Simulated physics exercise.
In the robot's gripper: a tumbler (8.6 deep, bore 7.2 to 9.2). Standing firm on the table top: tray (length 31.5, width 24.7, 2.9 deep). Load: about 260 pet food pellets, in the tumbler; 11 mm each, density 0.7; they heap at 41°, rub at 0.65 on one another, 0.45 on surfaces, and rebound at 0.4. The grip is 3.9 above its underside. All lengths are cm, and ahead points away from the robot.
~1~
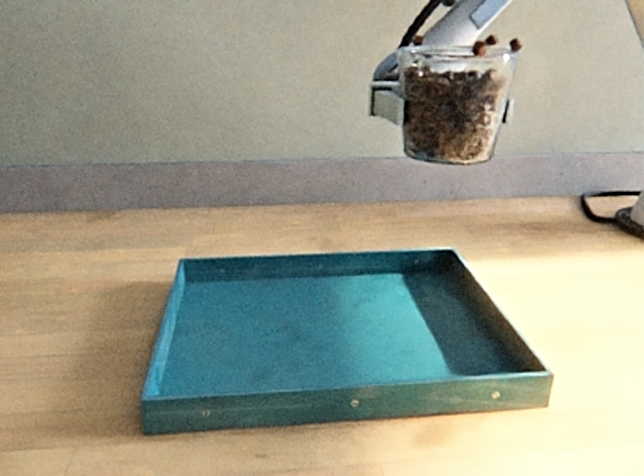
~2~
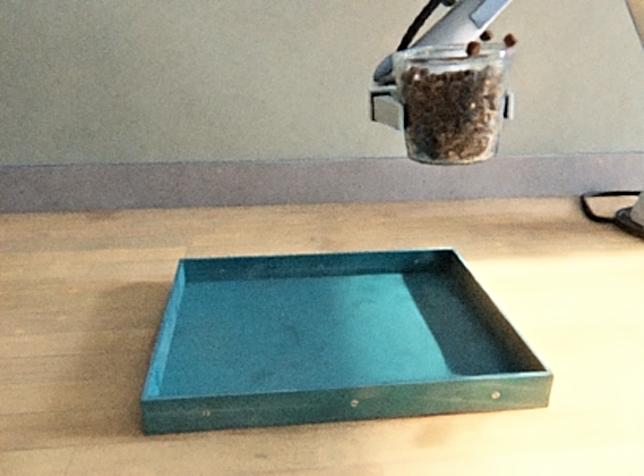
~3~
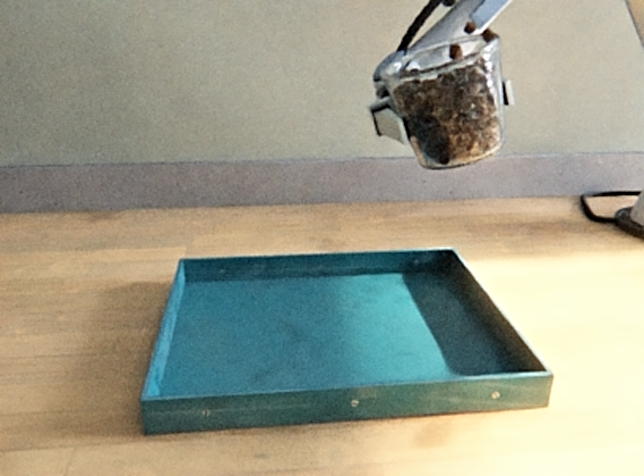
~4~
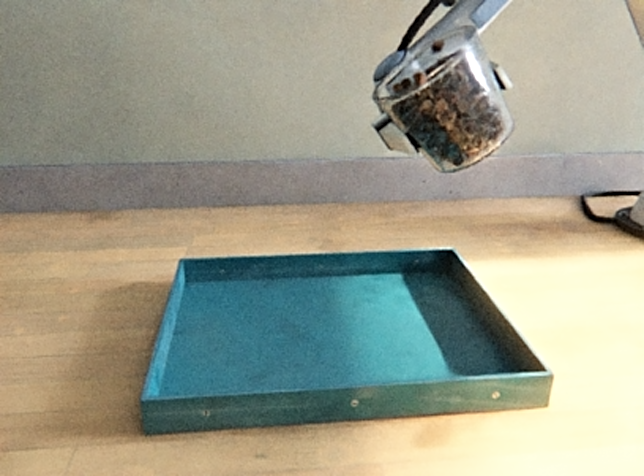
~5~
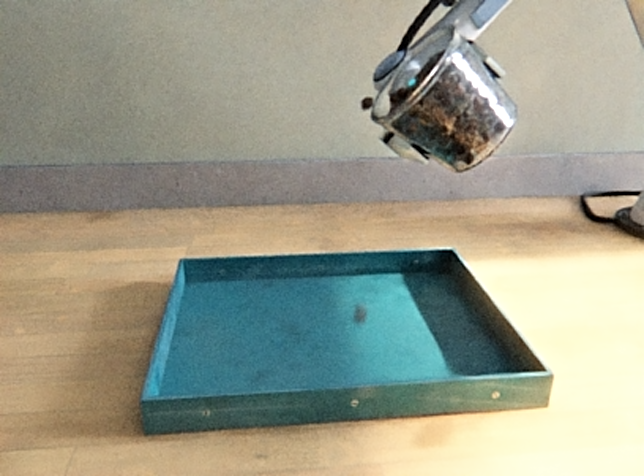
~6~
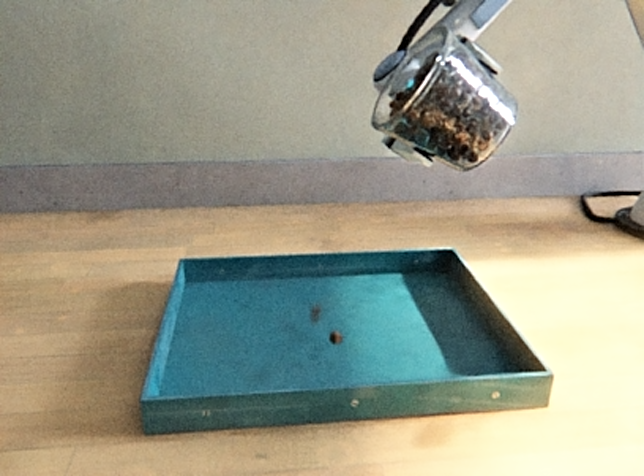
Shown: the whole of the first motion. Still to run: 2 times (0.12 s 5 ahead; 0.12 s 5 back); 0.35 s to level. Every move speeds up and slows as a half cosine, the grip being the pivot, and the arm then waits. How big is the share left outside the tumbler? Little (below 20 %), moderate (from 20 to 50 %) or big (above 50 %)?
Share outside the tumbler: Moderate (from 20 to 50 %).
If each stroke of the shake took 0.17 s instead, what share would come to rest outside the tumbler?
In that case some 10 per cent.
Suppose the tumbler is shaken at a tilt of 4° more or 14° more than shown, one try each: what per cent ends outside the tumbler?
Some 40 and 65 per cent.
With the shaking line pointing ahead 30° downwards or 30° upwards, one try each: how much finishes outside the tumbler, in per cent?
About 10 and 55 per cent.
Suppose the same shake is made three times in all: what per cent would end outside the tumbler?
In that case some 40 per cent.
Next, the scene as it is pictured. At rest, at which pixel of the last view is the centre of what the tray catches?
Around (298, 327).
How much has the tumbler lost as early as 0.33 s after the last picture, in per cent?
Some 20 per cent.
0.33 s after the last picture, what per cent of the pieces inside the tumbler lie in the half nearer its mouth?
Some 45 per cent.
Then, 0.33 s on, tilted 56° forward, highest piece 25 above the table; 212 in the tumbler, 18 in the tray, 27 in flight or on a rim.
Then, 0.66 s on, tilted 26° forward, highest piece 25 above the table; 172 in the tumbler, 82 in the tray, 3 in flight or on a rim.
Then, 1.03 s on, level, highest piece 27 above the table; 172 in the tumbler, 85 in the tray.
Then, 2.08 s on, level, highest piece 27 above the table; 172 in the tumbler, 85 in the tray.
In the end, 172 in the tumbler, 85 in the tray. That is 33 % outside the tumbler.
